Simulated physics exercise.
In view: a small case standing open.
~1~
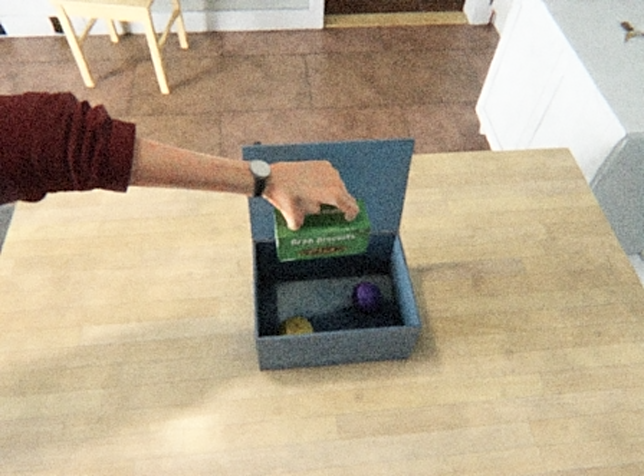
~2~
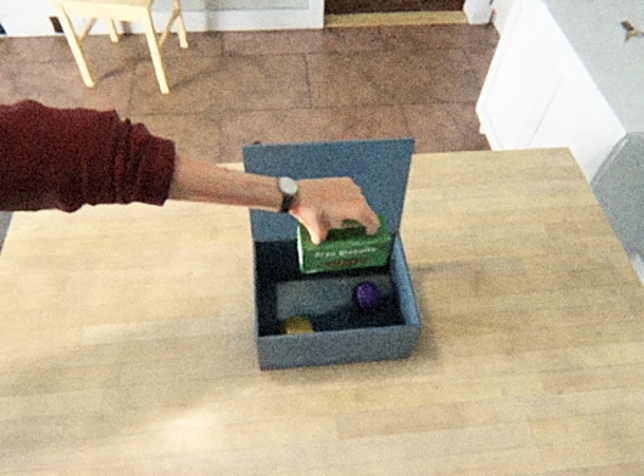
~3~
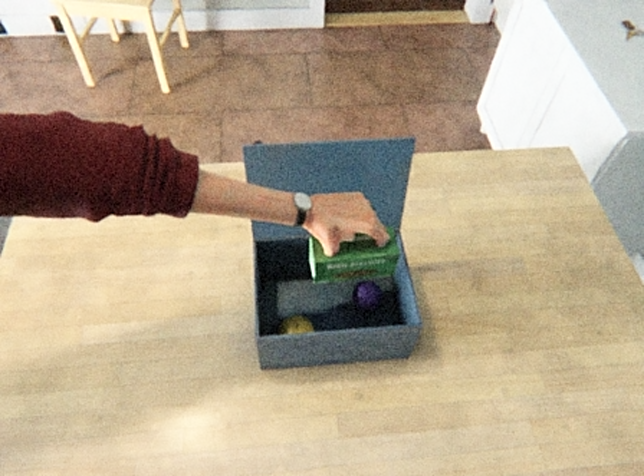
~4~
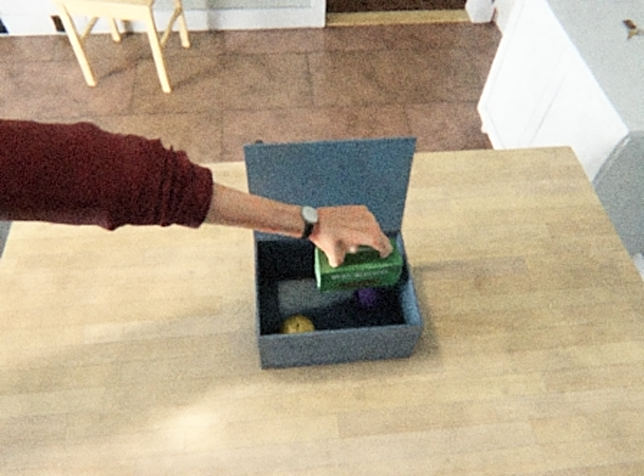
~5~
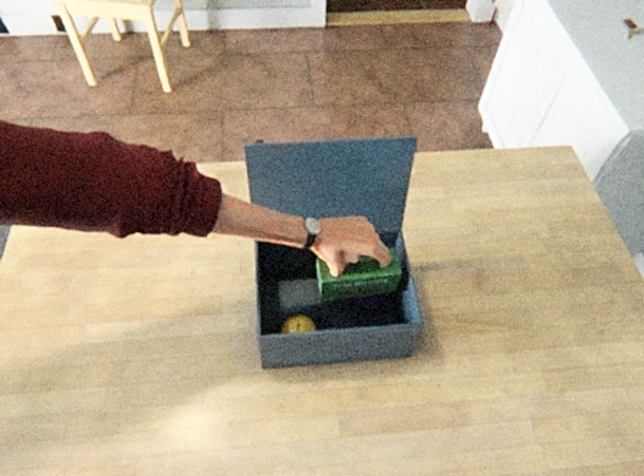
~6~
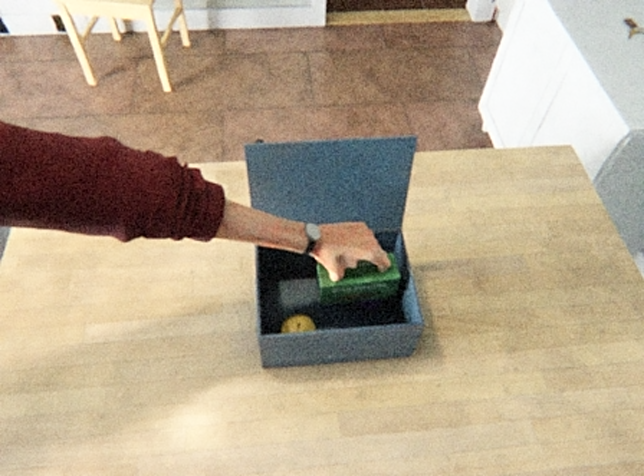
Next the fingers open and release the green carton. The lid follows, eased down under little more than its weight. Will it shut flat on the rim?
The lid stays ajar.
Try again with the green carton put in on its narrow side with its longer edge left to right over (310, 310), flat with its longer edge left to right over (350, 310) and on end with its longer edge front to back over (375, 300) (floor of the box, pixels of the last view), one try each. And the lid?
In the first case it sits on the rim; in the second case it sits on the rim; in the third case it is held up.
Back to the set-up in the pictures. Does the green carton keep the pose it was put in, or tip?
The green carton tips.
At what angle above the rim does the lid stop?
Some 20° above the rim.
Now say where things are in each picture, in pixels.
The first picture shows coming down; green carton (321, 231).
The second picture shows coming down; green carton (342, 244).
The third picture shows coming down; green carton (353, 255).
The fourth picture shows coming down; green carton (357, 266).
The fifth picture shows coming down; green carton (357, 275).
The sixth picture shows in place under the hand; green carton (357, 279).
Then, 1.10 s after the last picture, lid starting down; green carton on its side near (311, 285); purple lemon rolled a little.
Then, 1.70 s after the last picture, lid 48° above the rim; green carton on its side near (311, 285); purple lemon rolled a little.
At rest, lid 19° above the rim; tipped over in the box, green carton; the other 2 in place. Seen from the same camera at the end, green carton near (311, 285).
